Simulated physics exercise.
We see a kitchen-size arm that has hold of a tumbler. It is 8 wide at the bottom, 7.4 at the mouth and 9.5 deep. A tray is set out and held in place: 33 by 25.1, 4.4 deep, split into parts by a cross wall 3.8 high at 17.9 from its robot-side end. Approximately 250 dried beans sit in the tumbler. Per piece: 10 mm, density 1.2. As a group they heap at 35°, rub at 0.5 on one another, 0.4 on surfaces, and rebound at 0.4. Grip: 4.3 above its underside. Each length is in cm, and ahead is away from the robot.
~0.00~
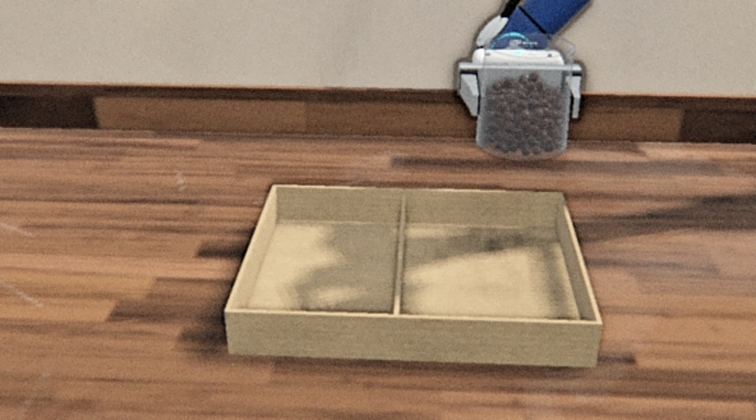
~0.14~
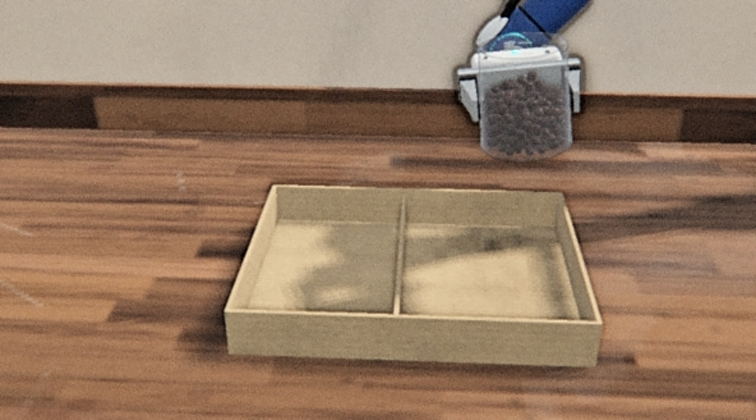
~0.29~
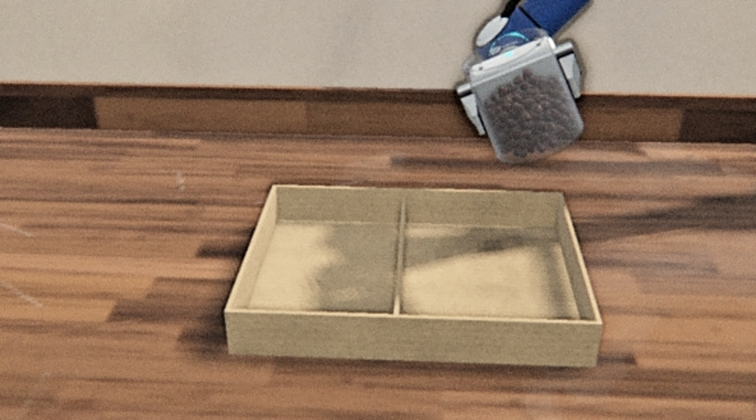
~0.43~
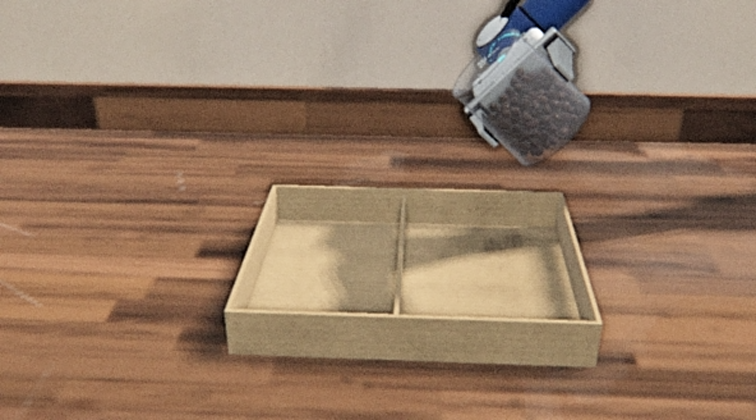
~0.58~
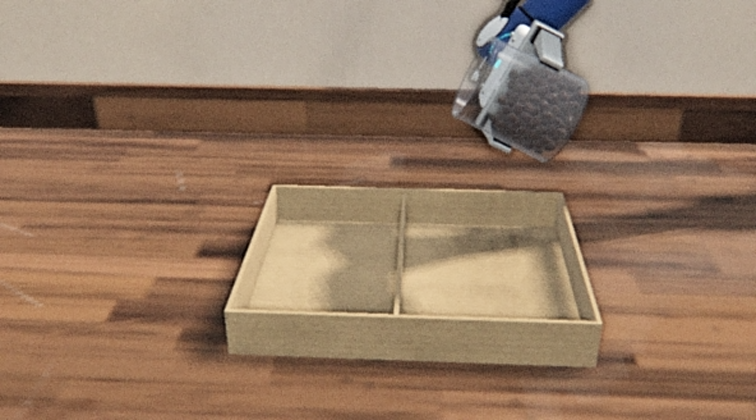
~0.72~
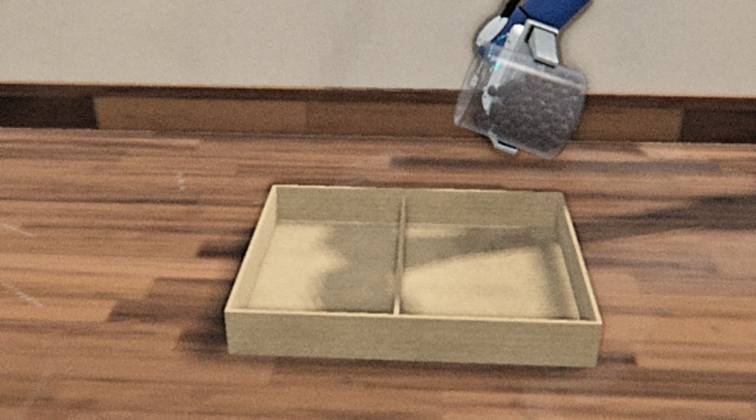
Above a wooden floor, behind a pale two-part tray, a blue and white robot arm held a clear tumbler of brown beans upright, then steadily tilted it far over while the tray stayed still.
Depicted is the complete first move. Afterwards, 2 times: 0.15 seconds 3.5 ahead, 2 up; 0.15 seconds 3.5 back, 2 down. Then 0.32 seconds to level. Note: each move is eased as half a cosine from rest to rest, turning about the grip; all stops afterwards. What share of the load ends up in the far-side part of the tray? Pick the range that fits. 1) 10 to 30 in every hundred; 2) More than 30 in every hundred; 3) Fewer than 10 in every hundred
Fewer than 10 in every hundred.
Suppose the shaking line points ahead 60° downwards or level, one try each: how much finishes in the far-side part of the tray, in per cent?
Roughly 0 per cent, then 0 per cent.
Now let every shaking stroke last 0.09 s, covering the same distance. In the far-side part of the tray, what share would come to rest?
That change gives some 45 percent.
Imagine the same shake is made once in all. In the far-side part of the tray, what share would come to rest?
Probably about 0 in a hundred.
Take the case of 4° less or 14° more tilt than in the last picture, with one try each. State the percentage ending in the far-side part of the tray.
About 0 and 20 %.
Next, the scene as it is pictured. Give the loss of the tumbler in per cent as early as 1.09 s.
Roughly 5 percent is out.
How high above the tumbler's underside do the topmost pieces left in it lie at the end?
Around 6.5 cm up.
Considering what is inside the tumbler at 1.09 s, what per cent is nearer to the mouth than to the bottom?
About 40 per cent.
After 1.09 s, tilted 71° forward, highest piece 23 above the table; 240 in the tumbler, 2 in the robot-side part, 1 in the far-side part, 4 in flight or on a rim.
After 1.46 s, tilted 44° forward, highest piece 23 above the table; 217 in the tumbler, 19 in the robot-side part, 7 in the far-side part, 4 in flight or on a rim.
After 1.84 s, level, highest piece 23 above the table; 217 in the tumbler, 23 in the robot-side part, 7 in the far-side part.
After 2.89 s, level, highest piece 23 above the table; 217 in the tumbler, 23 in the robot-side part, 7 in the far-side part.
In the end, 217 in the tumbler, 23 in the robot-side part, 7 in the far-side part. That is 3 % in the far-side part of the tray.
